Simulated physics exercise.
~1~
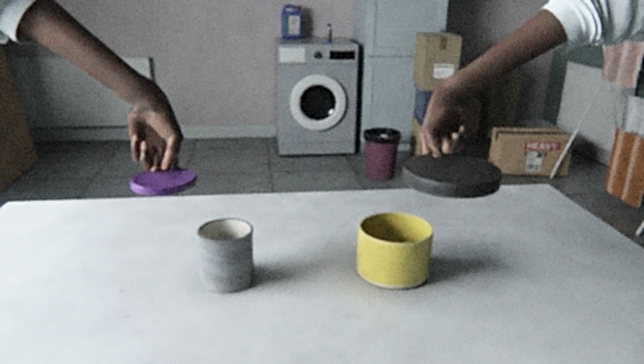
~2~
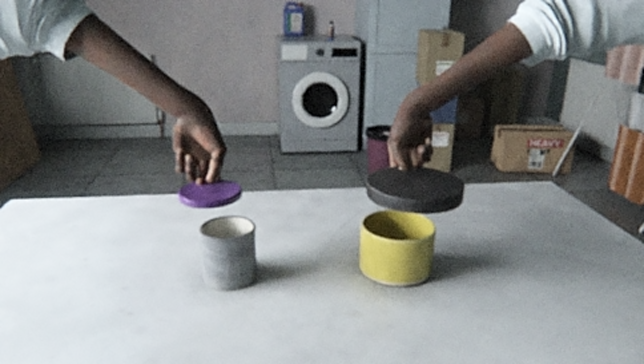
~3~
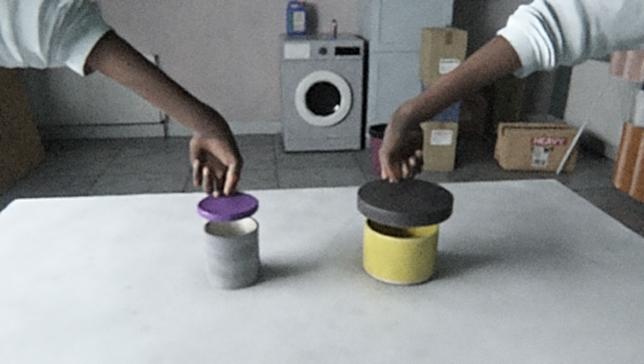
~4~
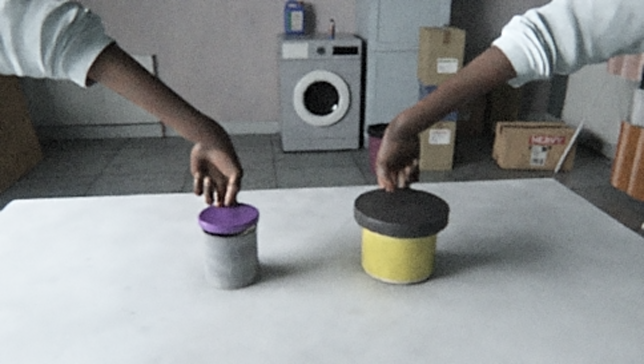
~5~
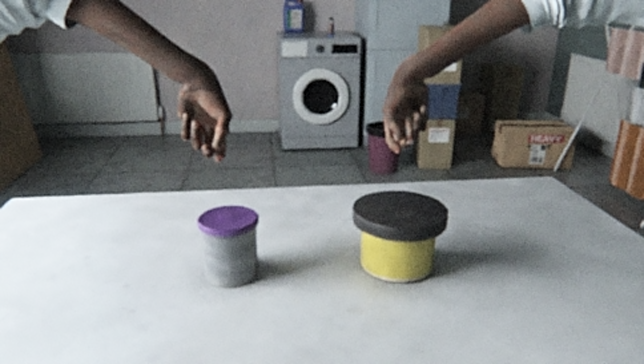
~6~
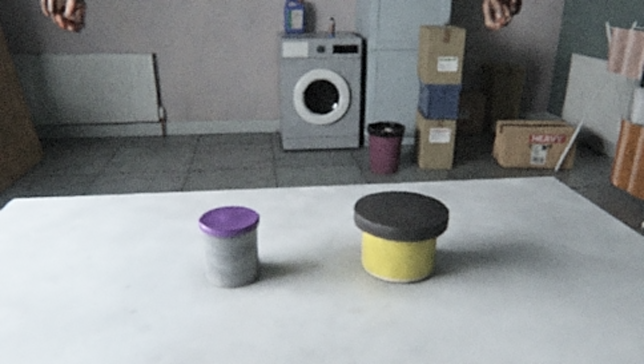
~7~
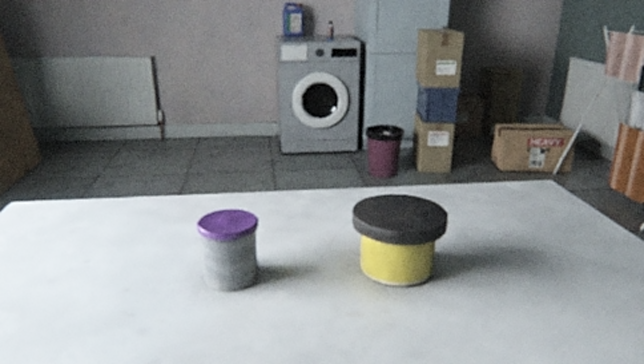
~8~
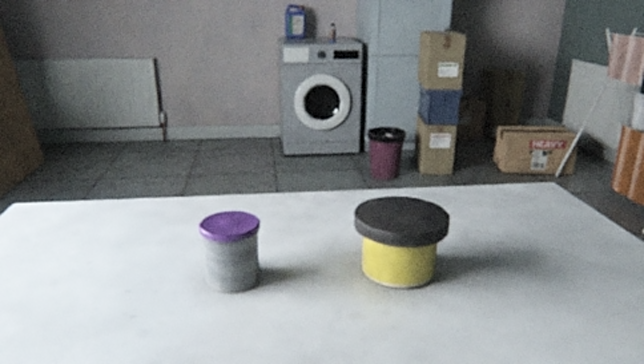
In this clip, two hands lower a purple coaster onto a gray pot on the left and a larger black coaster onto a yellow mug on the right, then let go and withdraw, leaving both coasters resting on the rims.
